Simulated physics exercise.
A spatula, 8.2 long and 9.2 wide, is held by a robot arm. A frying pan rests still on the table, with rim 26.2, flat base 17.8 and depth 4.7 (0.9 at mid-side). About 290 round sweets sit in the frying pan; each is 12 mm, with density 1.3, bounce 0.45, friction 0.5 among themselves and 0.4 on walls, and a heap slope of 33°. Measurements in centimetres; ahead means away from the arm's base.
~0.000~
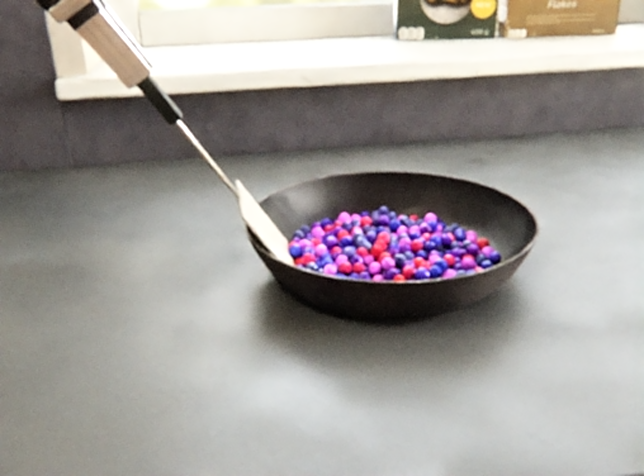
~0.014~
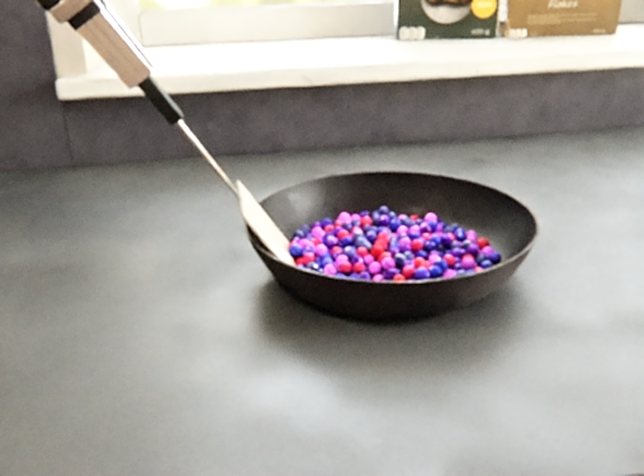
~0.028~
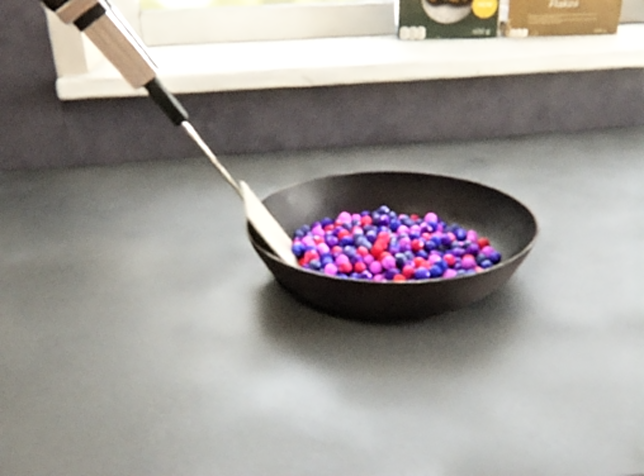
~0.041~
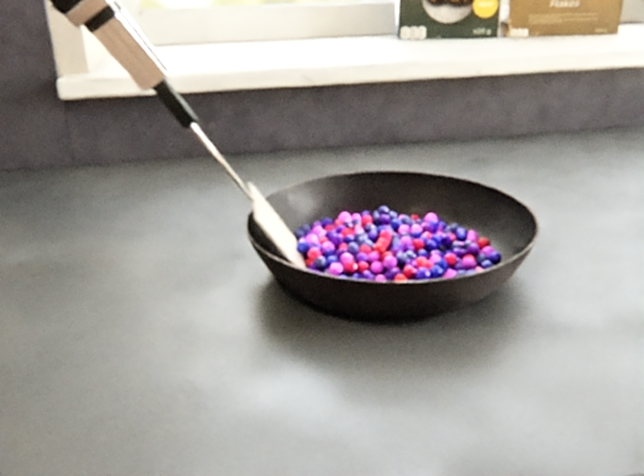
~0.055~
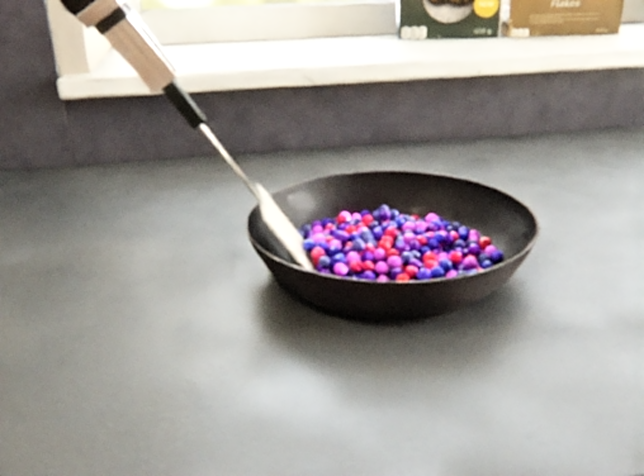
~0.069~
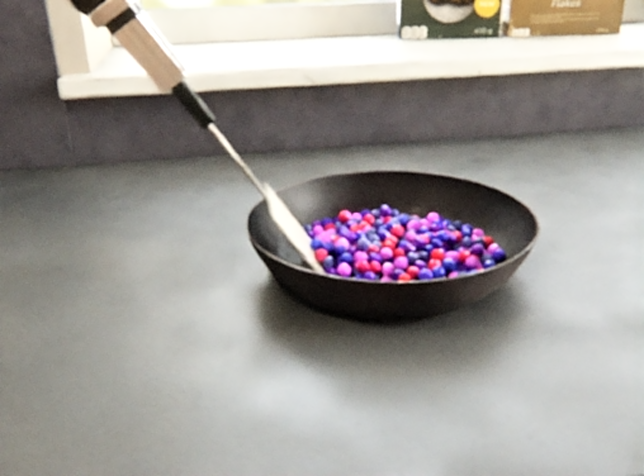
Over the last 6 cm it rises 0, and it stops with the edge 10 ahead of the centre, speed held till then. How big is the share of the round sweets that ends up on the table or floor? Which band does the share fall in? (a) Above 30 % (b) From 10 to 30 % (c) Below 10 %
Option b: From 10 to 30 %.
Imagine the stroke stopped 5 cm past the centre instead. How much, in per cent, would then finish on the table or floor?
Then the share is near 0 in a hundred.
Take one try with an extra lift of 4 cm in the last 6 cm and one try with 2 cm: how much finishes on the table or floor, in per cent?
Near 15 and 20 percent respectively.
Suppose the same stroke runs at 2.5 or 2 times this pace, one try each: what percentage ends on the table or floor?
Around 40 per cent and around 35 per cent.
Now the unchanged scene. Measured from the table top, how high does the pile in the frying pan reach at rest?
Peak at rest, approximately 6.0 centimetres.
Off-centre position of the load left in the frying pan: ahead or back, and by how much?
It sits some 5.0 centimetres ahead of centre.
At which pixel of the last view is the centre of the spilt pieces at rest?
My best guess is near (558, 238).
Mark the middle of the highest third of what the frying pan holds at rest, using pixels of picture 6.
The centre sits at about (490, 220).
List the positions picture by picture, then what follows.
Spatula top edge at (239, 197), sloping 57°; upper third of the load around (387, 248), from x 295 to 495, top at y 210; 291 in the frying pan, in the first frame.
Spatula top edge at (240, 197), sloping 57°; upper third of the load around (387, 248), from x 295 to 495, top at y 210, in the second frame.
Spatula top edge at (244, 198), sloping 57°; upper third of the load around (386, 247), from x 295 to 495, top at y 210, in the third frame.
Spatula top edge at (252, 199), sloping 57°; upper third of the load around (386, 245), from x 300 to 495, top at y 210, in the fourth frame.
Spatula top edge at (261, 200), sloping 57°; upper third of the load around (388, 242), from x 300 to 495, top at y 210, in the fifth frame.
Spatula top edge at (269, 199), sloping 57°; upper third of the load around (391, 242), from x 300 to 500, top at y 210; 291 in the frying pan, in the sixth frame.
By 0.18 s, sloping 57°, highest piece 3 above the table; 291 in the frying pan.
By 0.30 s, sloping 57°, highest piece 5 above the table; 291 in the frying pan.
By 0.56 s, sloping 57°, highest piece 6 above the table; 246 in the frying pan, 42 on the table or floor, 3 on the blade or in flight.
By 1.61 s, sloping 57°, highest piece 5 above the table; 246 in the frying pan, 45 on the table or floor.
Final count, 246 in the frying pan, 45 on the table or floor. That is 15 % on the table or floor.
